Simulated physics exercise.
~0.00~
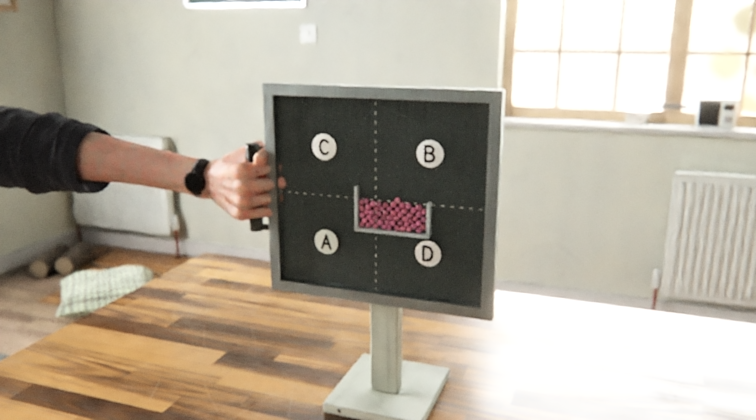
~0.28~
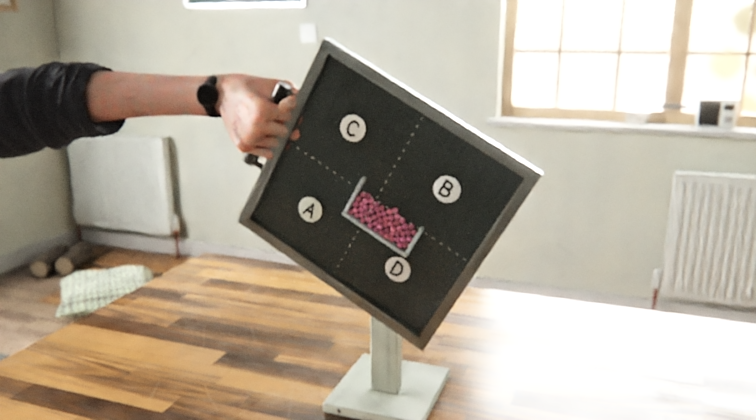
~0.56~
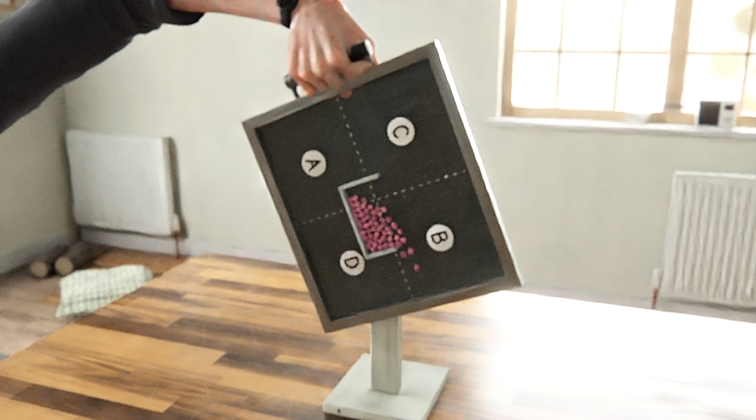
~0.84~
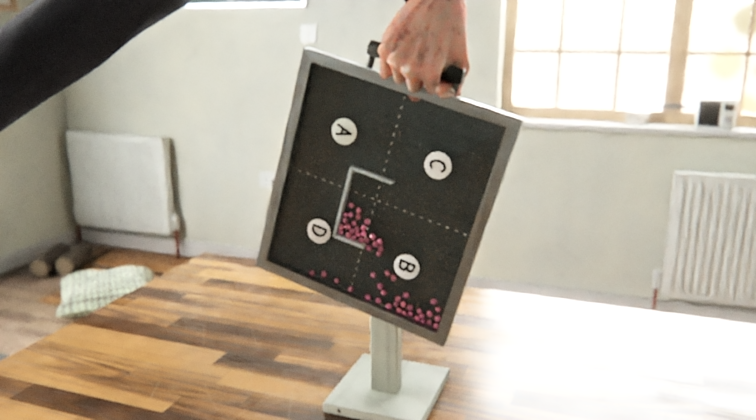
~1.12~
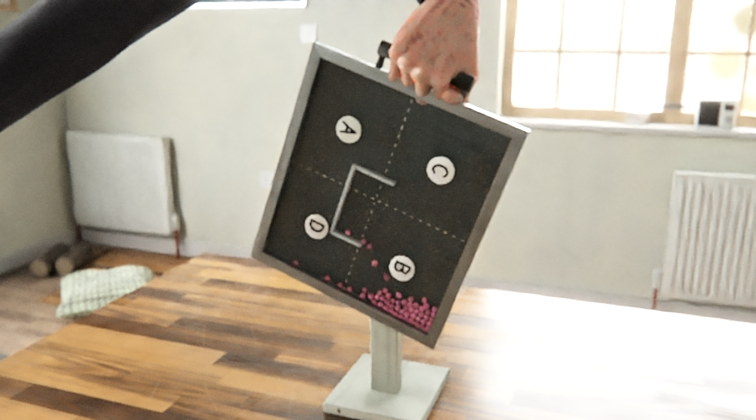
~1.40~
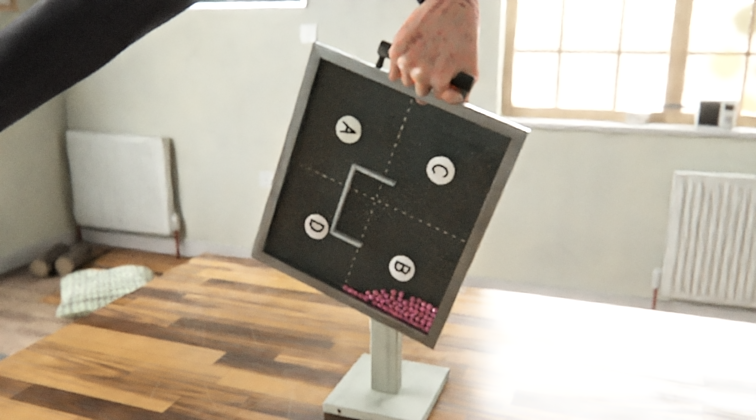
Pink beads rest in a small open-topped tray at the middle of a square, dark-faced box, mounted upright on a stand and marked with the letters A, B, C and D. A hand grips the handle at the left edge and swings the box clockwise, tipping the tray. As the handle rises to the top, beads begin spilling from the tray's open side. The turn continues a little past a quarter circle, and the beads pour down toward the lower edge. The box stops tilted, the tray empties, and the beads settle in a heap along the bottom, in quarter B.
